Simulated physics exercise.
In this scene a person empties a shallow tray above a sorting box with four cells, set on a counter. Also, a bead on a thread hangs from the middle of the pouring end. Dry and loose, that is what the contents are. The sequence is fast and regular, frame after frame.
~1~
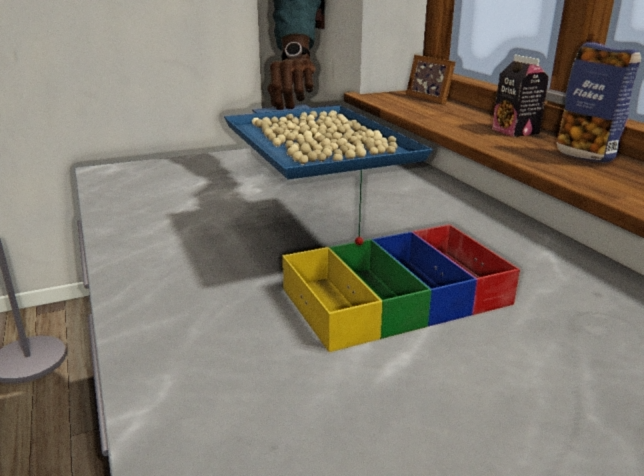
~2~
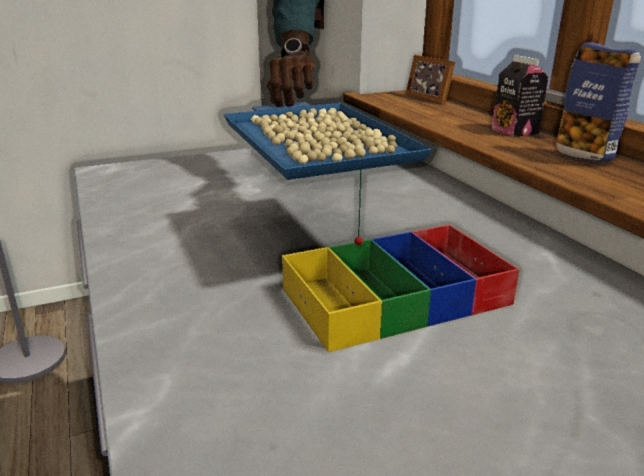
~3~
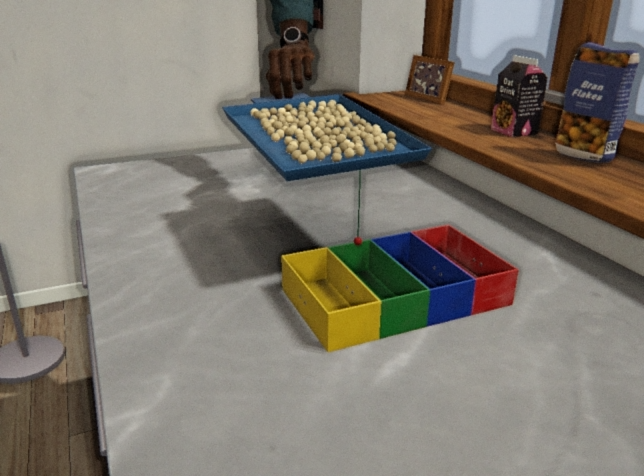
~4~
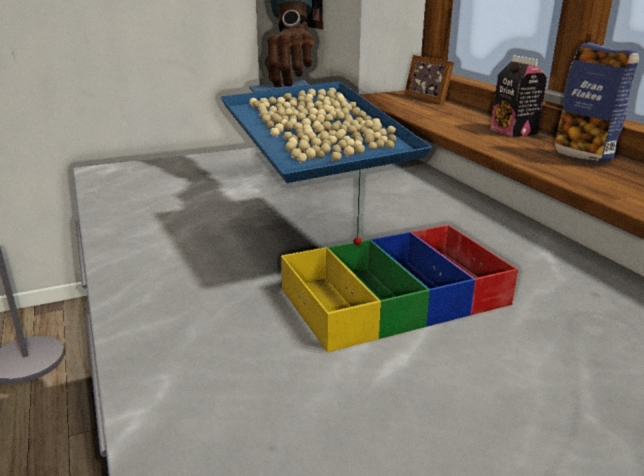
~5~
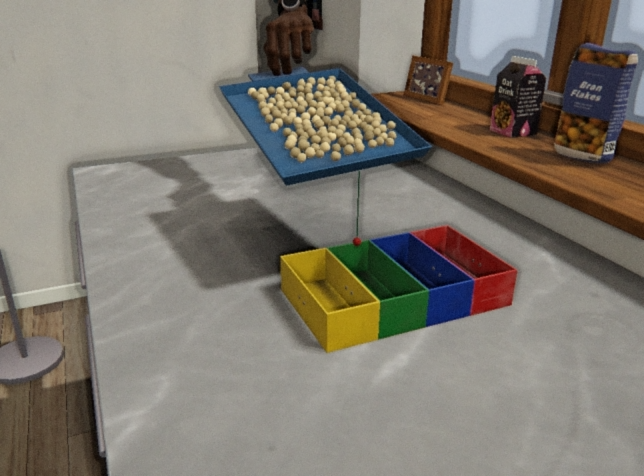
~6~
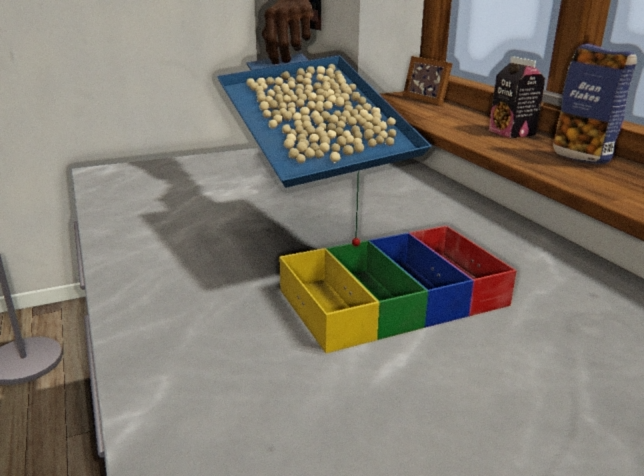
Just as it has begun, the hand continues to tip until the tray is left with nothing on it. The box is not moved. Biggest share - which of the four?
Yellow.
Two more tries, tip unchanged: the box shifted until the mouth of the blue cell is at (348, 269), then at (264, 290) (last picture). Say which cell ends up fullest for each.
For the first spot I'd say the green cell, and for the second spot the cell in red.
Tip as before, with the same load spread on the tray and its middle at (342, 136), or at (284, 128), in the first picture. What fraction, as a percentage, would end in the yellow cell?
Estimate: 40 % first, 50 % second.
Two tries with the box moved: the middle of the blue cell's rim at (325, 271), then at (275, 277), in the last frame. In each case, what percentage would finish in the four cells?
Roughly 100% on the first try and 80% on the second.
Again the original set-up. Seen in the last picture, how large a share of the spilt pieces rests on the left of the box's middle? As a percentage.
100 in a hundred, roughly.
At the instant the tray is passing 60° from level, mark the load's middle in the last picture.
Roughly (320, 161).
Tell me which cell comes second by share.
Second position is held by the cell in green.
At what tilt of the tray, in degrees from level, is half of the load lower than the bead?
Around 85° at that moment.
Soon, tray tipped steeply; most on the tray; a small part in the yellow cell; a stray few in the green cell; about a quarter falling or outside the box.
A while on, tray tipped right over; a small part on the tray; about a third in the yellow cell; about a quarter in the green cell; about a third falling or outside the box.
Towards the end, tray tipped past a quarter turn; about half in the yellow cell; about a quarter in the green cell; about a third falling or outside the box.
Finally, tray tipped past a quarter turn; about half in the yellow cell; about a quarter in the green cell; none in the blue cell; none in the red cell; about a third outside the box.
